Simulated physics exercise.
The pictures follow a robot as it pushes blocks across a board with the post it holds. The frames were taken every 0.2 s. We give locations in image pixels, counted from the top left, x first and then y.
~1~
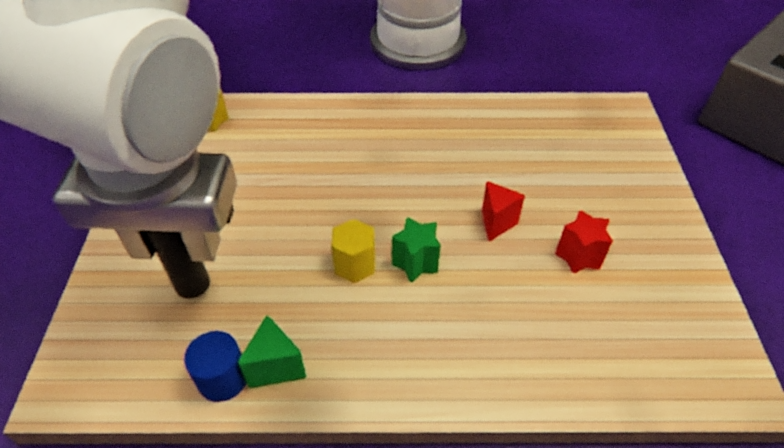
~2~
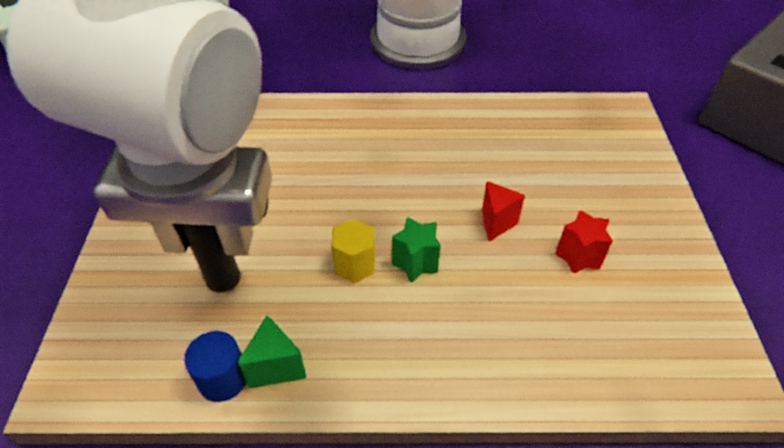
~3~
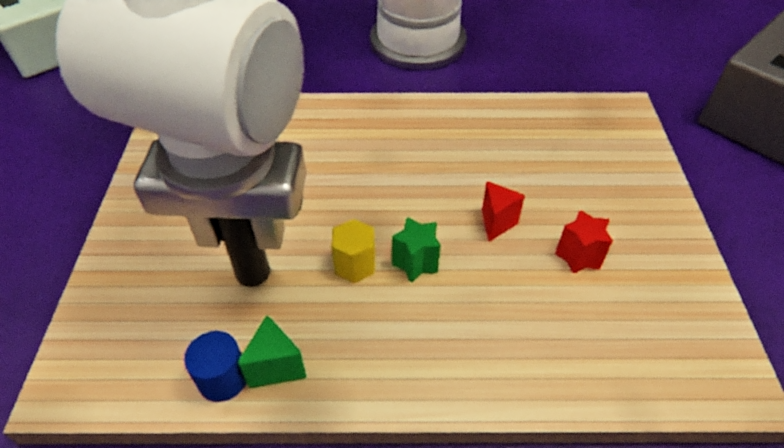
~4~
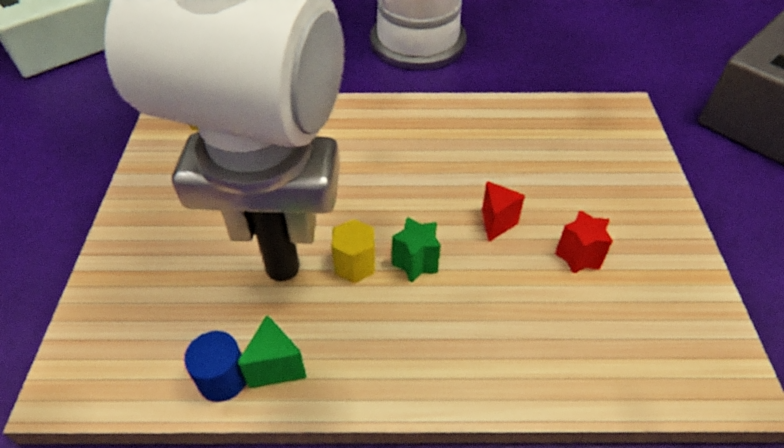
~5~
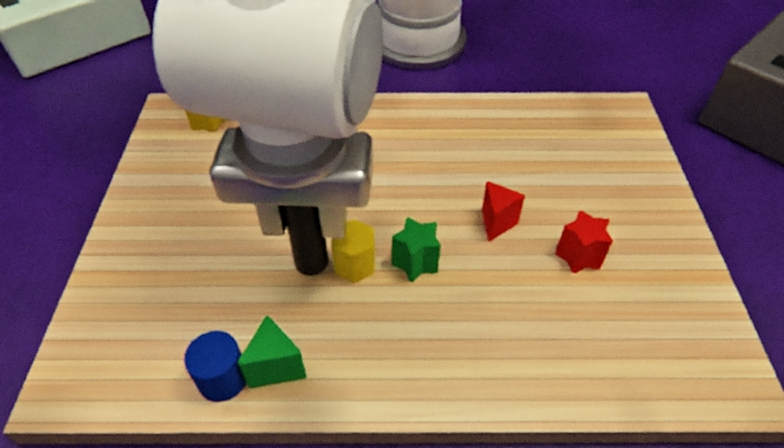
White robot arm sliding its black post rightward across a wooden board to beside a yellow hexagonal block, coloured blocks staying still.
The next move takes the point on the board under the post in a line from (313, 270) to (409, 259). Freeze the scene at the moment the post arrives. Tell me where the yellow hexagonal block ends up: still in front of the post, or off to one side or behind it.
I'd say the yellow hexagonal block is still out in front of the post at the end.
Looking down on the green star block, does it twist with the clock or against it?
From above, the green star block will be seen to turn clockwise.
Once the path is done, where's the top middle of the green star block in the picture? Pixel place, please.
The middle of its upper face will lie at (483, 227).
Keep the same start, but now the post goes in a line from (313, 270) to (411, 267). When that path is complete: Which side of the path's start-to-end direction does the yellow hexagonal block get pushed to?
It will end up to the left.
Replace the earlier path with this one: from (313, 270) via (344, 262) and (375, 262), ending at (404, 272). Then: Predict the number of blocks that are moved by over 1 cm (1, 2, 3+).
Put simply, two blocks are moved more than 1 cm.
What follows on the original path. Halfway along, post at (362, 256); yellow hexagonal block at (399, 229); green star block at (447, 232).
At the end, post at (409, 251); yellow hexagonal block at (444, 218), turned 30° anticlockwise; green star block at (483, 227), turned 60° clockwise.
